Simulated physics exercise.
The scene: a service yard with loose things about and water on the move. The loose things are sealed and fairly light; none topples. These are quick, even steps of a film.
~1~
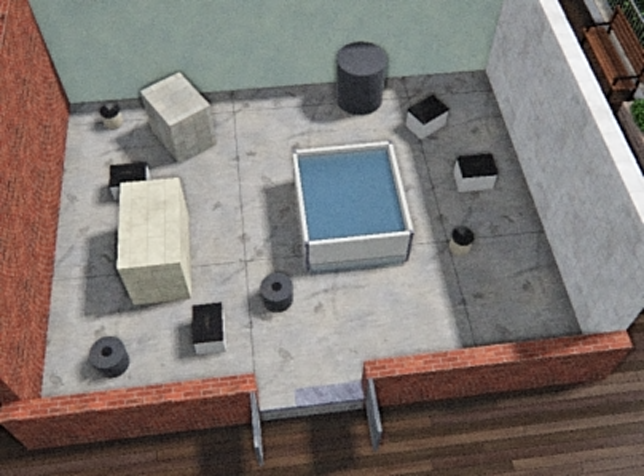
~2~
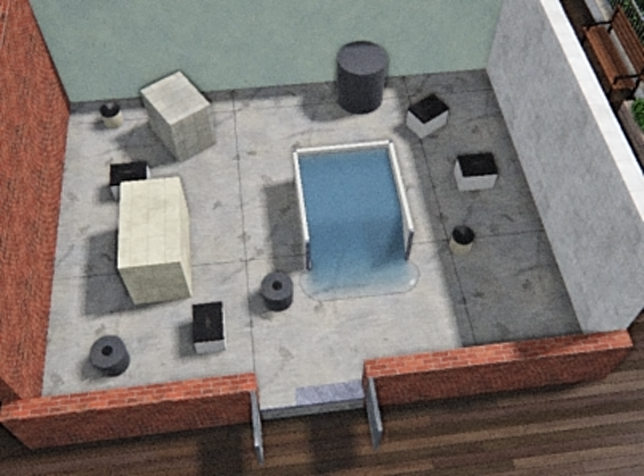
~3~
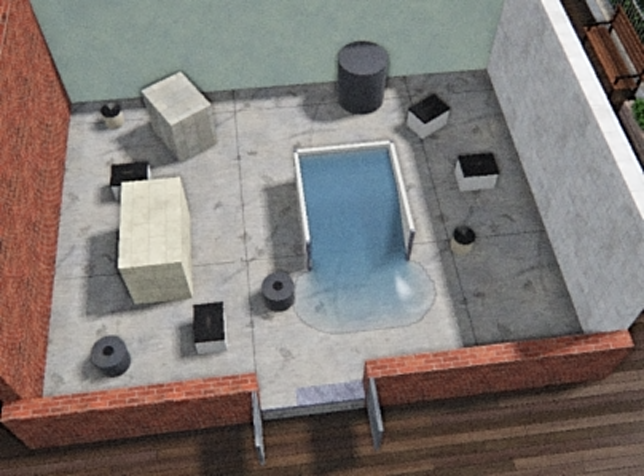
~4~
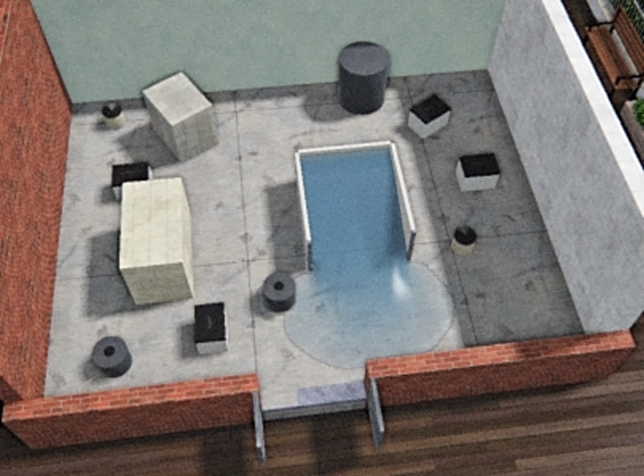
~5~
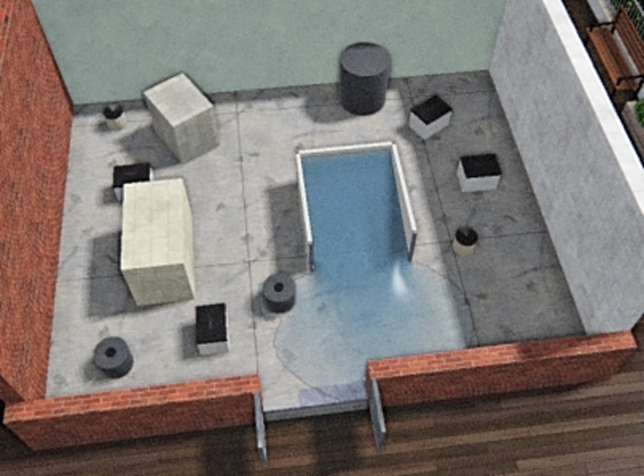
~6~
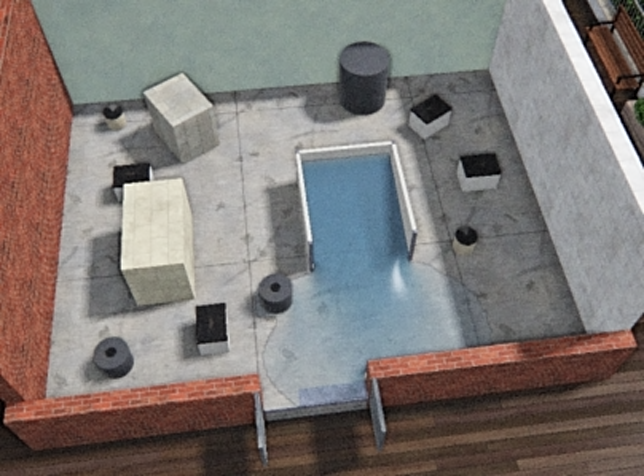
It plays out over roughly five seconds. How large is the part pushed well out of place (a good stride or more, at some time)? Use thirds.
That comes to not even a third.
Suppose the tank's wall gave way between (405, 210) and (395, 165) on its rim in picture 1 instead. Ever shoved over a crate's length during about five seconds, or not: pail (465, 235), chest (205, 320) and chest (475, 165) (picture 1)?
One after the other: Pushed that far, not that far, moved that far.
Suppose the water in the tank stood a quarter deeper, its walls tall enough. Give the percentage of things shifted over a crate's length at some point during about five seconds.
Some 20 per cent.
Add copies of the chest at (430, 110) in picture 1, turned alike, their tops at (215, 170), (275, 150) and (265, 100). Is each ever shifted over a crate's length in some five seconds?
As listed: Under that, less than that, not that far.
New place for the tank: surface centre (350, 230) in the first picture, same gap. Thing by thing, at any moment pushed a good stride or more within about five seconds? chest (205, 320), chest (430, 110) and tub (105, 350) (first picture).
As listed: Less than that, not that far, shifted that much.
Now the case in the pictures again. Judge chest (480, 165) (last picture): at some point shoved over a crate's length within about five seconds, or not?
Verdict: Yes.
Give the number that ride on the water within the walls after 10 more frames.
I count 0.
A moment on, 0 of 8 are well off their spots; 0 afloat.
Next, 0 of 8 are well off their spots; 0 afloat.
Later, 0 of 8 are well off their spots; 0 afloat.
In the end, 2 of 8 are well off their spots, and 2 have been at some point; 1 afloat.
